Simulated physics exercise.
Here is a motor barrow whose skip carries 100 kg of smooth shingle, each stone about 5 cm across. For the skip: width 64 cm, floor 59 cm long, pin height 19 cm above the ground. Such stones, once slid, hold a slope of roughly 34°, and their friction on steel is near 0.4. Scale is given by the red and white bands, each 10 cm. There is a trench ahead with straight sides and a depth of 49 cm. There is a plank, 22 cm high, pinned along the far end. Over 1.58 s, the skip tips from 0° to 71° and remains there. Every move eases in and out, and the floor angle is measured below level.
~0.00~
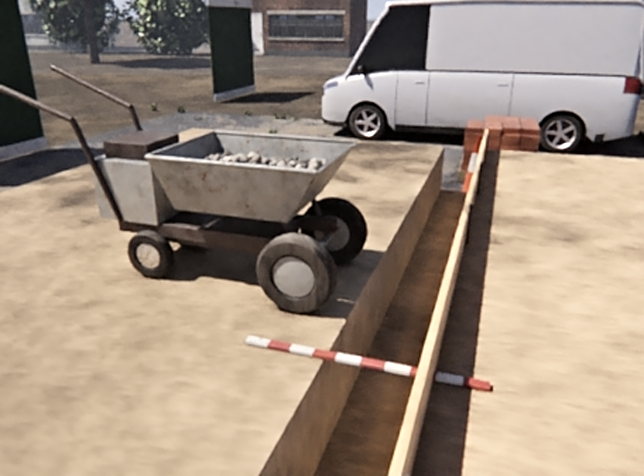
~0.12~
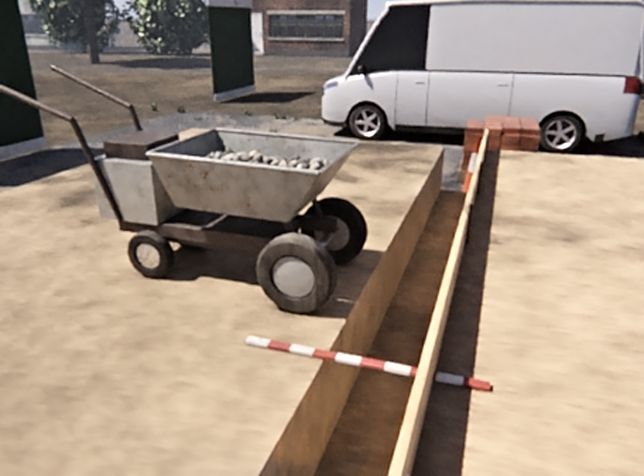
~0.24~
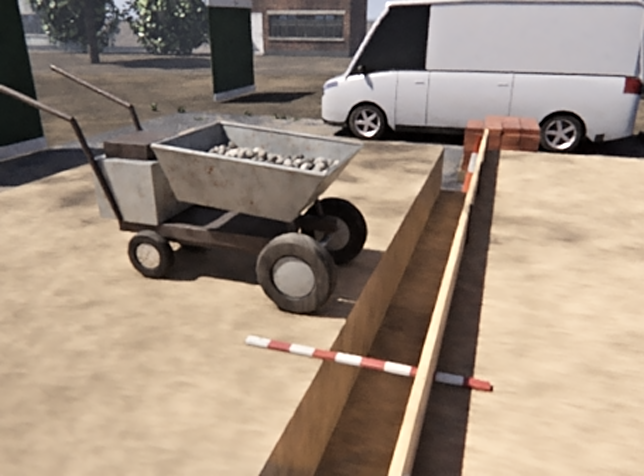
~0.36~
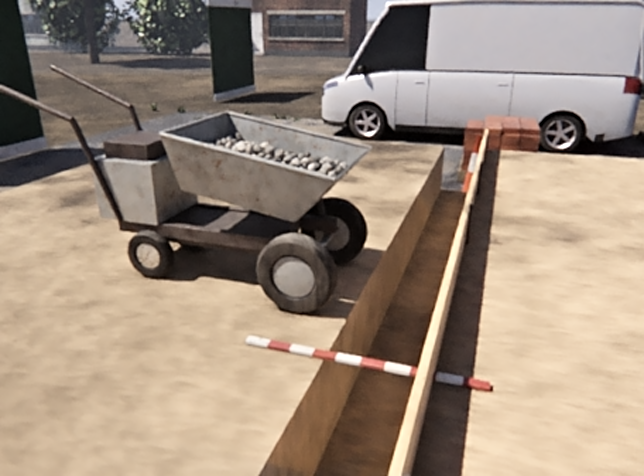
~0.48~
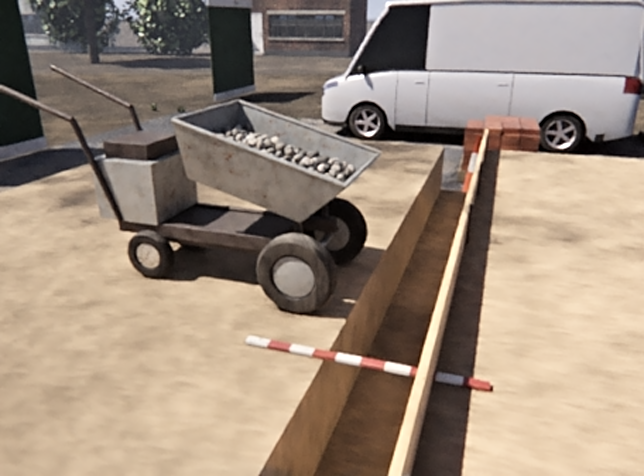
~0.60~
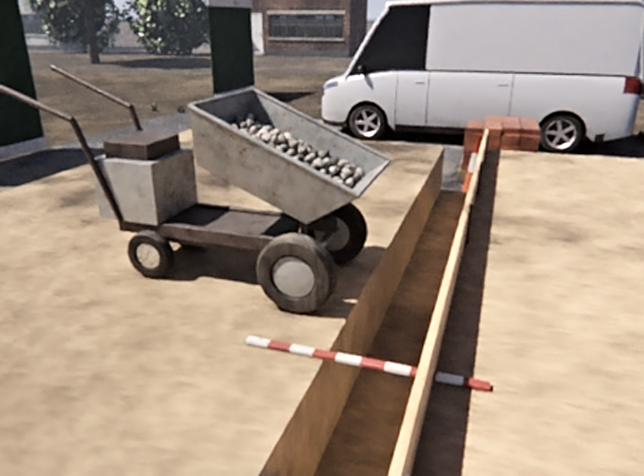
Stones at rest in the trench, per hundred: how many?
Approx. 73 %.
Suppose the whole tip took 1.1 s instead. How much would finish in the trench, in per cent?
Around 65 per cent would end in the trench.
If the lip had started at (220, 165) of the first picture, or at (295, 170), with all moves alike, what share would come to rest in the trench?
I'd expect close to 80 per cent at the first and 100 per cent at the second.
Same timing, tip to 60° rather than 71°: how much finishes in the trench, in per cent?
Then roughly 55 percent.
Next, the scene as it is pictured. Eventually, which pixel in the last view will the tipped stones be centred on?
Their middle is at about (418, 372).
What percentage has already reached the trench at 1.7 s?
Something like 30 in a hundred.
After 1.2 s the floor is at 60°; 99 % in the skip, 1 % in the trench; the foremost stones are at (422, 240).
After 1.7 s the floor is at 71°; 47 % in the skip, 32 % in the trench, 21 % past the trench; the foremost stones are at (537, 319).
After 2.0 s the floor is at 71°; 21 % in the skip, 52 % in the trench, 27 % past the trench; the foremost stones are at (608, 322).
After 4.0 s the floor is at 71°; 0 % in the skip, 73 % in the trench, 27 % past the trench; the foremost stones are past the picture's edge.
